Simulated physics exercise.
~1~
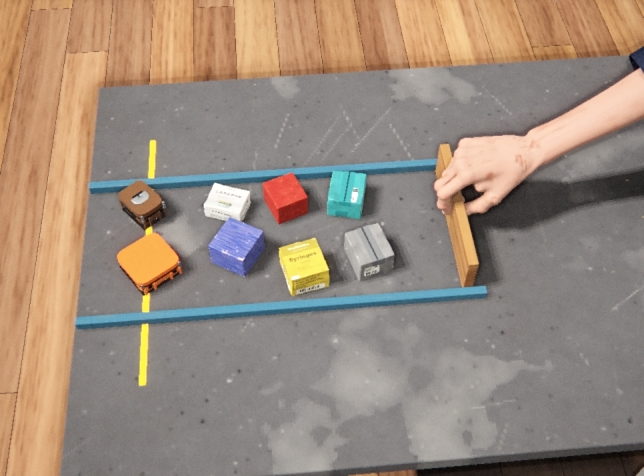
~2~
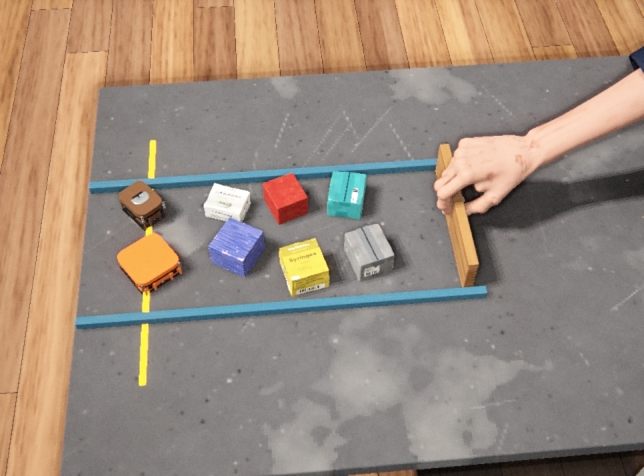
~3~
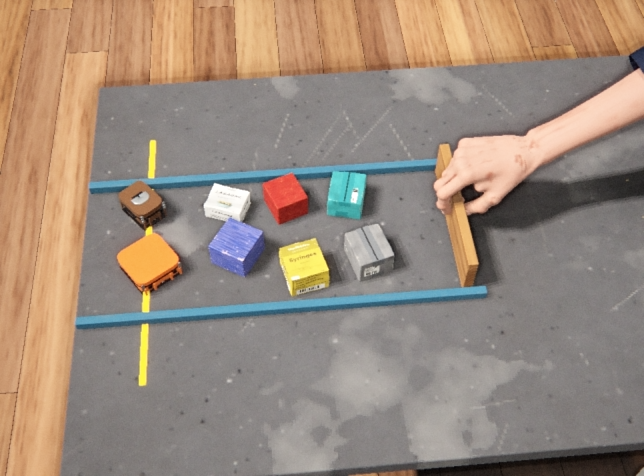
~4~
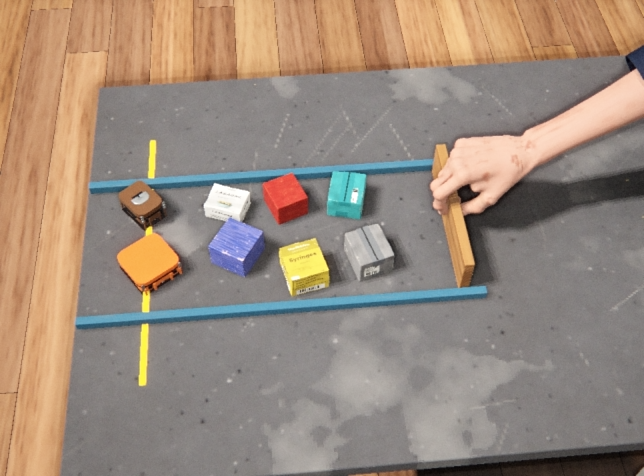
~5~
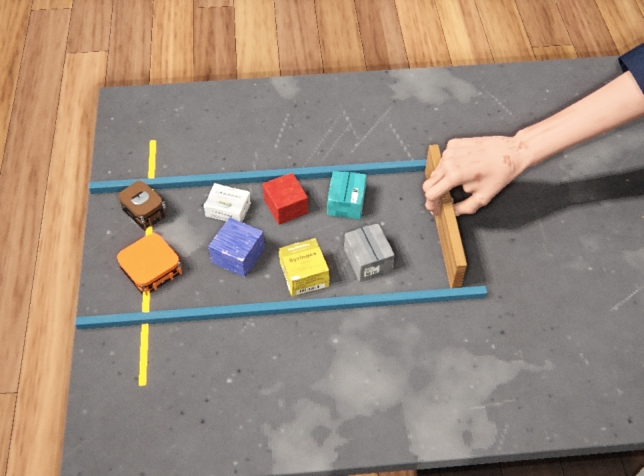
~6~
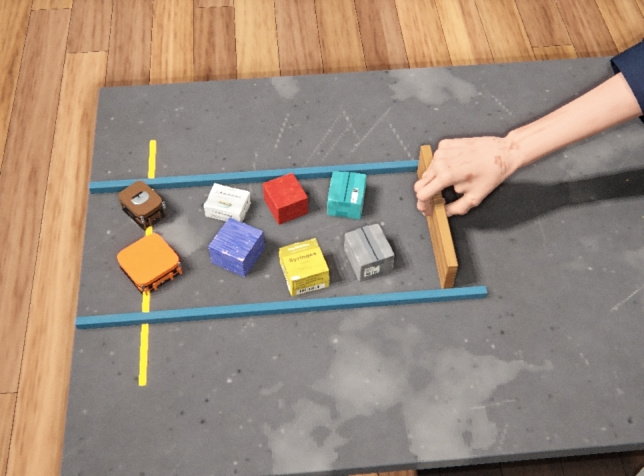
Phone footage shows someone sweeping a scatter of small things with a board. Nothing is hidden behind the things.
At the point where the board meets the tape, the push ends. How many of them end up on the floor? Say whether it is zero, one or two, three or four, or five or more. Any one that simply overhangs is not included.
Off the edge: Three to four.
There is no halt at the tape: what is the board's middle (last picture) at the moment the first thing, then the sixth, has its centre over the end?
About (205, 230), then (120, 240).
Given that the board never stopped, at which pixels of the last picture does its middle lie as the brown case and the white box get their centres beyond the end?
I reckon its middle sits around (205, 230) and then around (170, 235).
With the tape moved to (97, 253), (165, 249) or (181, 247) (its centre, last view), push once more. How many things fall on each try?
In order, the counts are 8, 3 and 1.
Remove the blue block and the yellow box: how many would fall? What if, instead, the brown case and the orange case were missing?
Result: 2, then 1.
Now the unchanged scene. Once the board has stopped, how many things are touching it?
So the total is 2.
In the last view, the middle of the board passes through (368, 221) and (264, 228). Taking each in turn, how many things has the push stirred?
At first I count 2, and then 7.
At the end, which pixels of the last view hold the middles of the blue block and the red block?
Around (106, 247), then around (97, 207).
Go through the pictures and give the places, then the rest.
The first frame shows brown case (142, 205); orange case (149, 264); white box (228, 204); board (456, 214); tape (148, 250).
The second frame shows orange case (150, 264); red block (286, 199).
The third frame shows white box (228, 204); grey box (369, 252).
The fourth frame shows brown case (142, 205); yellow box (304, 267).
The fifth frame shows orange case (150, 264); turquoise box (347, 195).
The sixth frame shows brown case (142, 205); orange case (150, 264); white box (228, 204); board (436, 216); tape (148, 250).
Soon after, none off yet; brown case at rest near (142, 205); orange case at rest near (150, 264); white box moving near (218, 206).
In the end, the number that fall off is three or four; gone, white box, orange case and brown case.
